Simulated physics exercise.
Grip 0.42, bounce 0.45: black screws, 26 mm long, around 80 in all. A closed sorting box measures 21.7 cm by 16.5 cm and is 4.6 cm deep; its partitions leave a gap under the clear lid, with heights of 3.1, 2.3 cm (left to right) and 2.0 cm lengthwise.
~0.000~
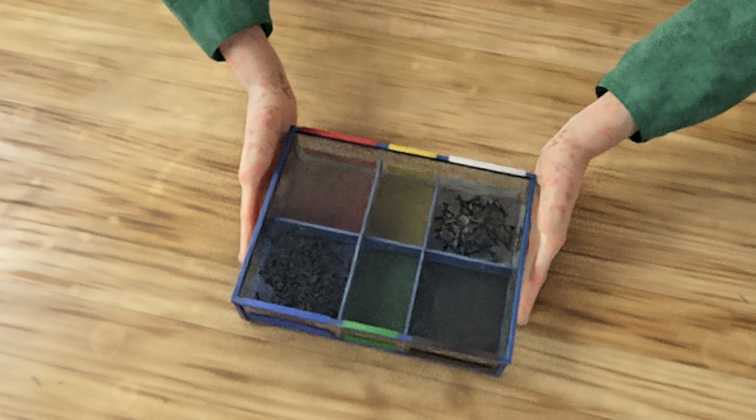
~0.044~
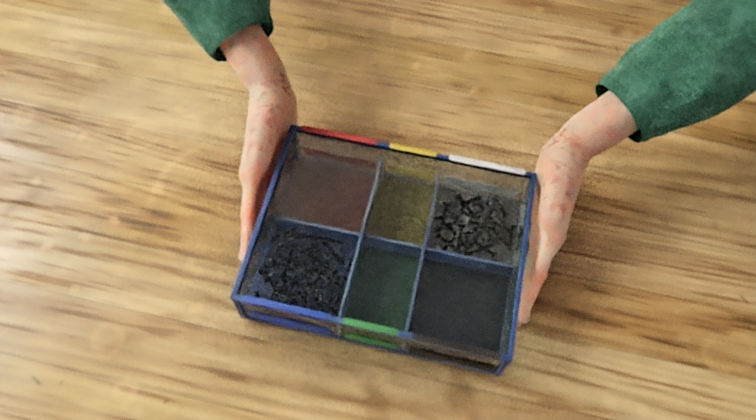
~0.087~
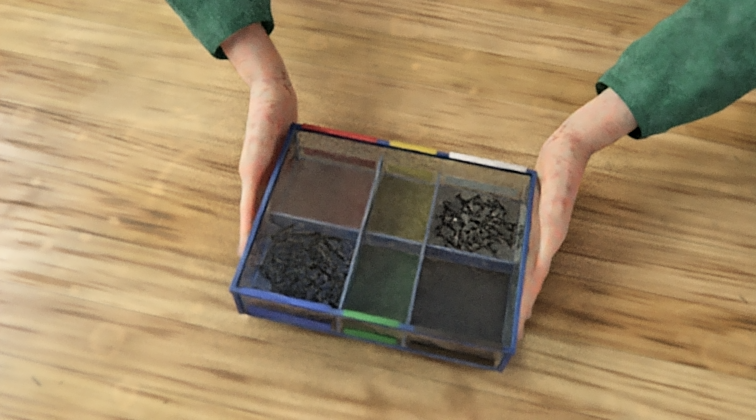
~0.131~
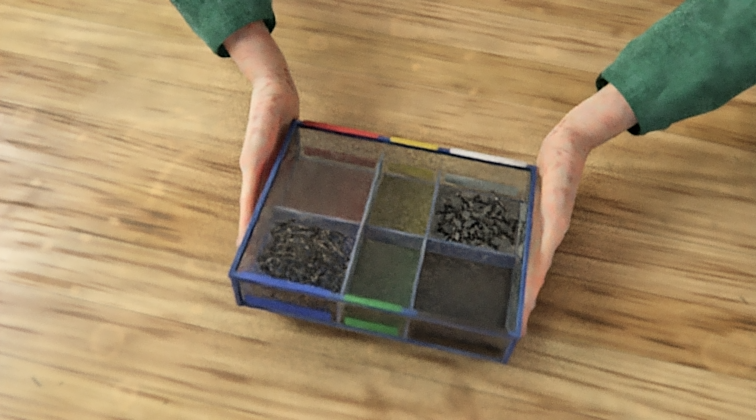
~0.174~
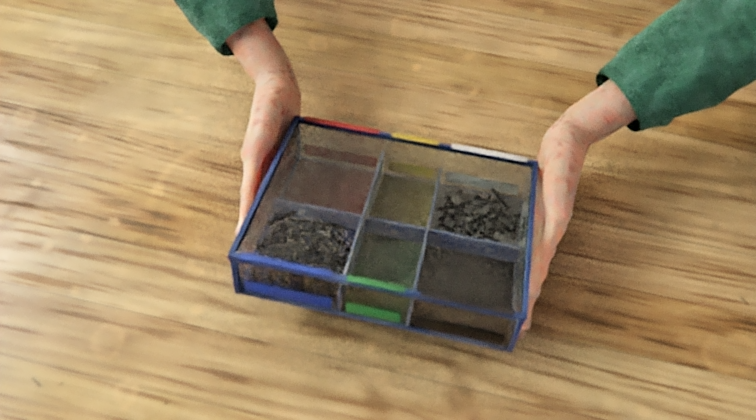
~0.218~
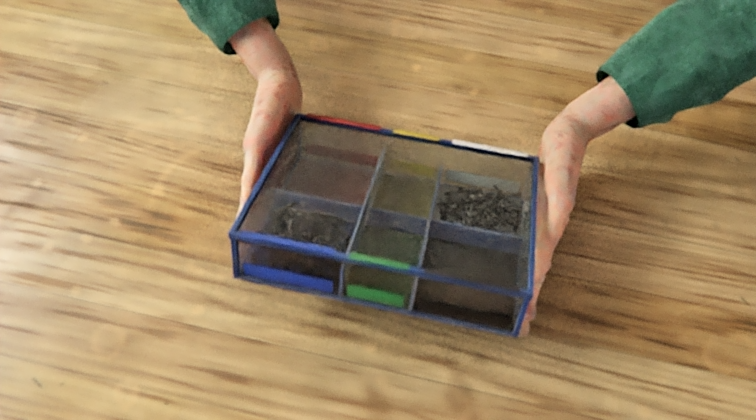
On a wooden table, two hands tilt a clear-lidded, divided box holding small black pieces.
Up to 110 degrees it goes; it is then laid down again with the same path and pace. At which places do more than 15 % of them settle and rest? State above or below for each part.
Red compartment: Above. Blue compartment: Below. Green compartment: Below. Yellow compartment: Below. White compartment: Above. Black compartment: Below.
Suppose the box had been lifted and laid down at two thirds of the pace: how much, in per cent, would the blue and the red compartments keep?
Blue 0 %, red 60 %.
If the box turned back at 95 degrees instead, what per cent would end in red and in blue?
Red 55 %, blue 5 %.
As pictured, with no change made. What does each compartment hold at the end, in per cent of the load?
The red one ends with 60, blue 0, green 0, yellow 5, white 35 and black 0 per cent.
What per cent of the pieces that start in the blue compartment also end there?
It works out to near 0 percent.
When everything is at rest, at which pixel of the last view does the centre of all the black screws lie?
Near (366, 184).
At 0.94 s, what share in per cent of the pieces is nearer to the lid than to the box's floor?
Roughly 80 per cent.
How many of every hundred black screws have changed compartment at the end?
I'd say close to 65 percent.
After 0.94 s, tilt 109 degrees; red 60 %, white 35 %.
After 1.42 s, tilt 47 degrees; red 60 %, yellow 5 %, white 35 %.
After 1.97 s, tilt 0 degrees; red 60 %, yellow 5 %, white 35 %.
At rest (2.7 s), red 60 %, blue 0 %, green 0 %, yellow 5 %, white 35 %, black 0 %.
